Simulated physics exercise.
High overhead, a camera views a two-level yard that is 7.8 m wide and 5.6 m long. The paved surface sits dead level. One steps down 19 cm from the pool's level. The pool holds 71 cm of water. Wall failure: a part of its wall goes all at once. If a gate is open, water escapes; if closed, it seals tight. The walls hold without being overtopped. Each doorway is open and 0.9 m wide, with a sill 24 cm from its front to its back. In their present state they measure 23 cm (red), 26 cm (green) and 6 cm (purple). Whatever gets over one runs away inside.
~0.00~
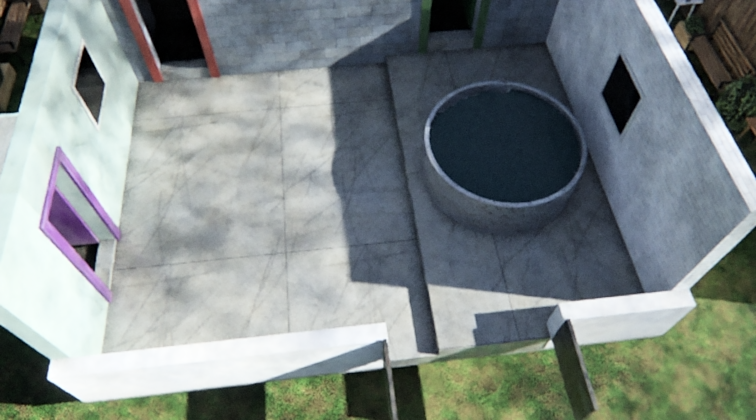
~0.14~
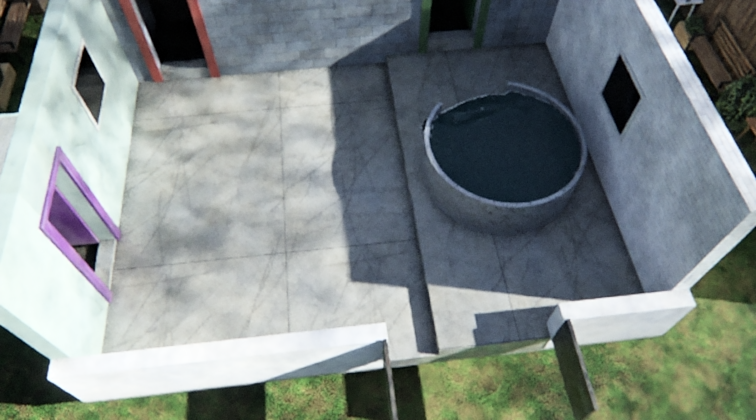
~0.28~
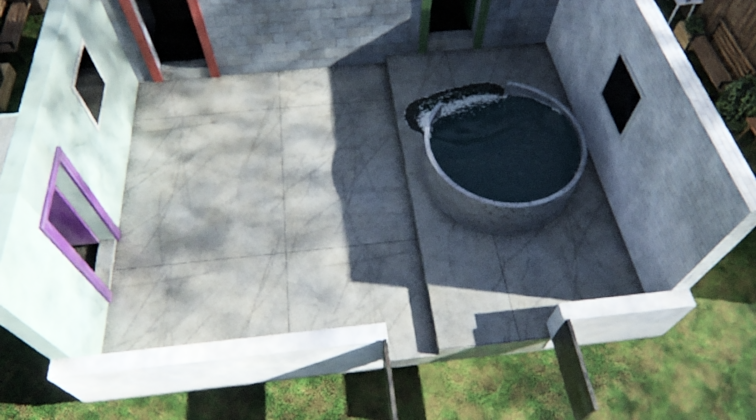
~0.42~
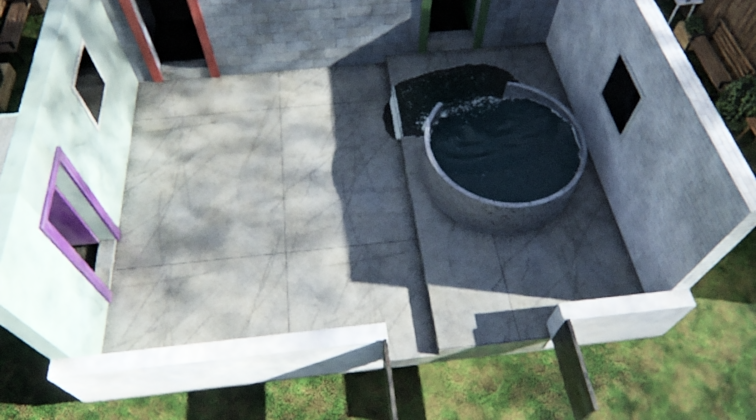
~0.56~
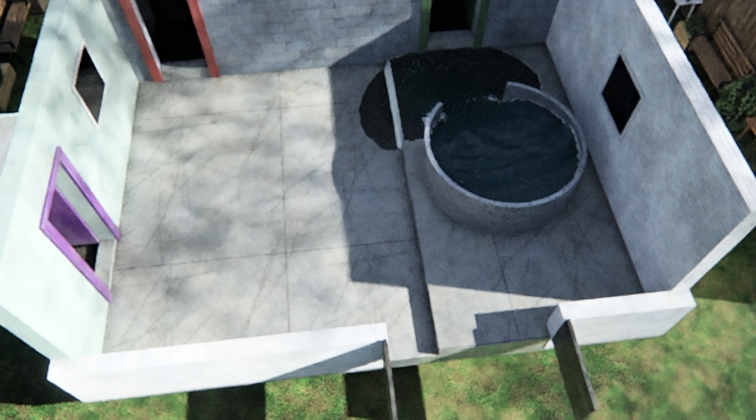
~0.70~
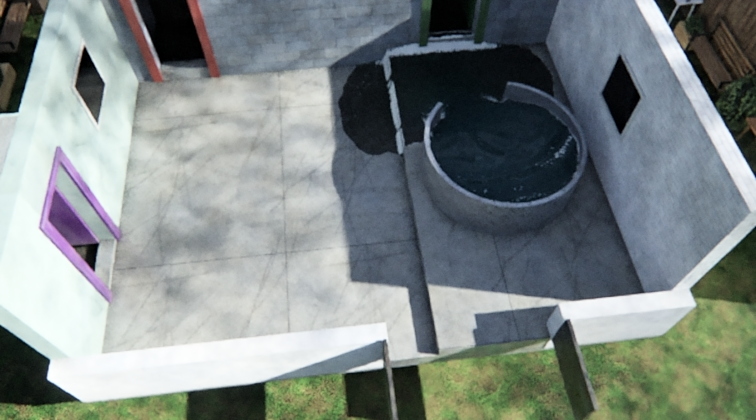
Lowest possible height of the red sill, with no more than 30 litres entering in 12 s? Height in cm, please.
I would say 11 cm.
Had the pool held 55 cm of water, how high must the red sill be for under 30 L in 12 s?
Minimum height: Approx. 8.0 cm.
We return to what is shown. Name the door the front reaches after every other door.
That's the purple door, which comes last.
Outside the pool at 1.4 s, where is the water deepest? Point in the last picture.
At about (443, 51).
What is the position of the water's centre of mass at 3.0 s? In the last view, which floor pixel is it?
The balance point sits at roughly (421, 118).
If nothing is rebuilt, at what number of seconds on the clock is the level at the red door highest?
Near 5.5 s.
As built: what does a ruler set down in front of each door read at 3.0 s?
Red door 7 cm, green door 27 cm, purple door 0 cm.
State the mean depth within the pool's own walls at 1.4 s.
The mean depth is about 47 cm.
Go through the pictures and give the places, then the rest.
In the first picture, still water, 71 cm deep, in the pool at (504, 143); the red door at (172, 37) is dry.
In the second picture, water pours out on the far side and has run 0.3 m, to a hidden place; about 9 cm deep outside, 71 cm at the back.
In the third picture, the front is at (416, 105), 0.7 m from the gap on the far side; 1.2 m2 of floor is wet, 71 cm left at the back.
In the fourth picture, the gap is on the far side, the front 1.3 m out at (405, 84); the back of the pool holds 71 cm.
In the fifth picture, water pours out on the far side and has run 1.9 m, to (389, 64); about 5 cm deep outside, 71 cm at the back.
In the sixth picture, water pours out on the far side and has run 2.3 m, to (362, 65); about 5 cm deep outside, 67 cm at the back; 3.0 m in a straight line remain to the red door at (172, 37).
After 1.4 s water covers 20 % of the floor, deepest (44 cm) near (443, 51); it has not reached the red door.
After 3.0 s water covers 40 % of the floor, deepest (32 cm) near (149, 82); 7 cm at the red door, 0 litres in over its 23 cm sill.
After 12.0 s water covers 95 % of the floor, deepest (12 cm) near (361, 347); 9 cm at the red door, 0 litres in over its 23 cm sill.
At the red door as built, the water arrived by 1.9 s and peaked near 14 cm at 5.4 s.
Run again over the same 12 s with other heights there, 46 litres in over 9.5 cm, 16 litres over 13 cm. The limit of 30 litres is kept from about 11 cm up.
